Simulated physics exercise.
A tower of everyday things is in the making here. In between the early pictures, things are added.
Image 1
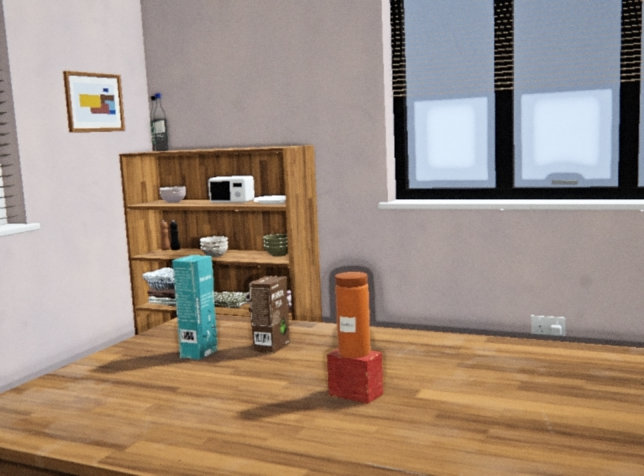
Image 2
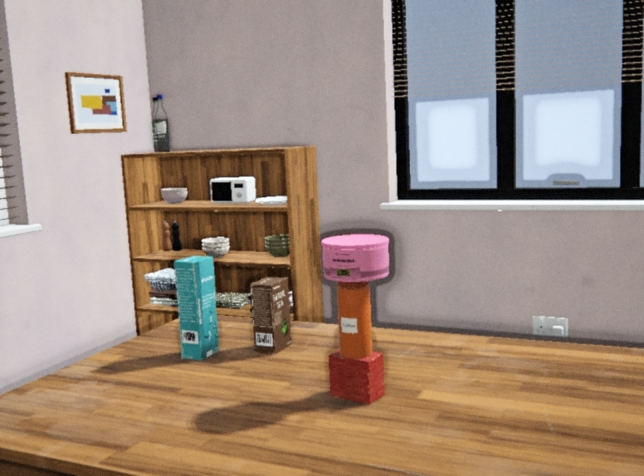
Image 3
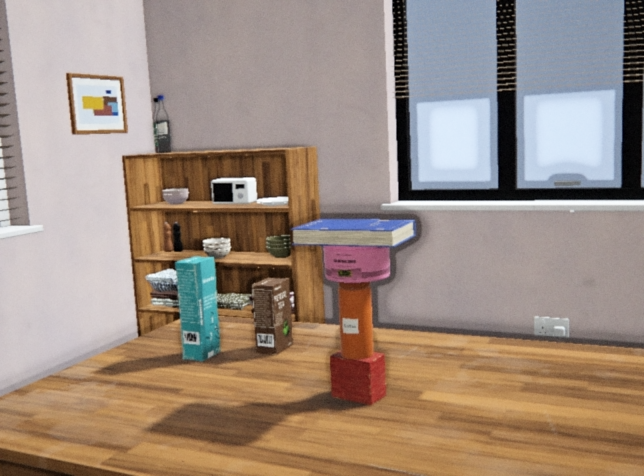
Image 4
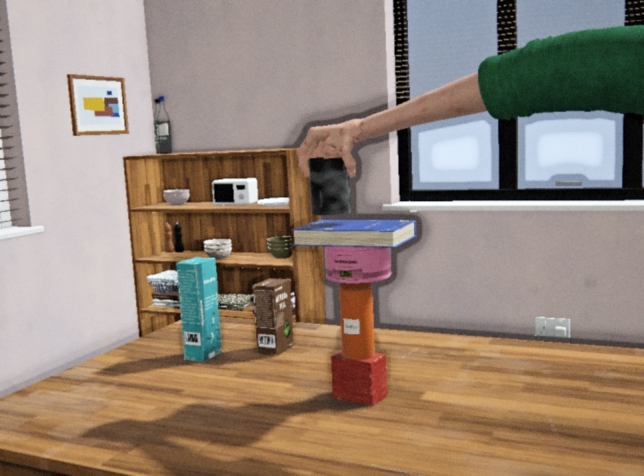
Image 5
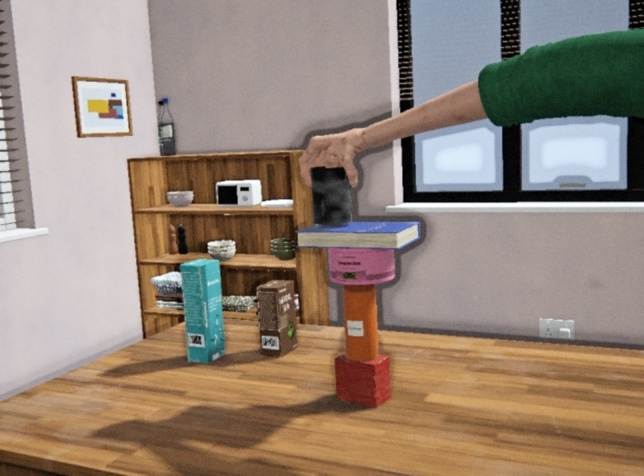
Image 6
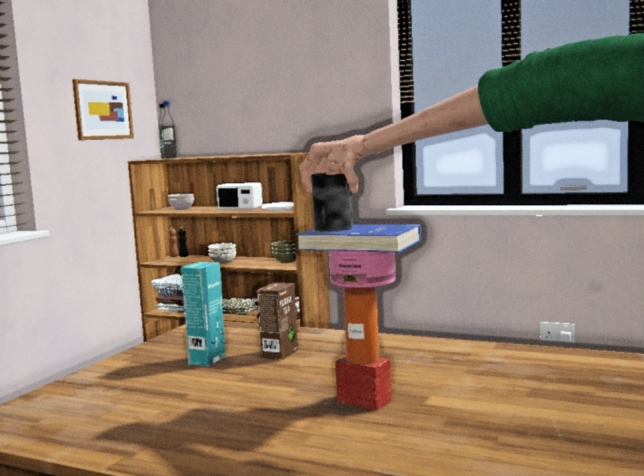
An arm in a green sleeve reaches in from the right of a room, seen from slightly above a wooden table, with shelves behind and a window at right. A teal carton and a brown box stand left of a red block, on which an orange jar, a pink round container and a blue book appear in turn. The hand lowers a black cup slightly onto the book's left side and keeps holding it, while the view shifts very slightly.
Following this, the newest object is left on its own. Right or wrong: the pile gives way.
Wrong.
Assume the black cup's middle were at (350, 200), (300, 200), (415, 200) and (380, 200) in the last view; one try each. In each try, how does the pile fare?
The pile does not fall on try one, goes down on try two, goes down on try three and does not fall on try four.
Then, 0.30 s on from there, no change.
Then, 1.20 s on from there, black cup resting near (332, 202).
In the end, all 7 unmoved. At the end, from the last picture's camera, black cup near (332, 202). The pile keeps its balance.
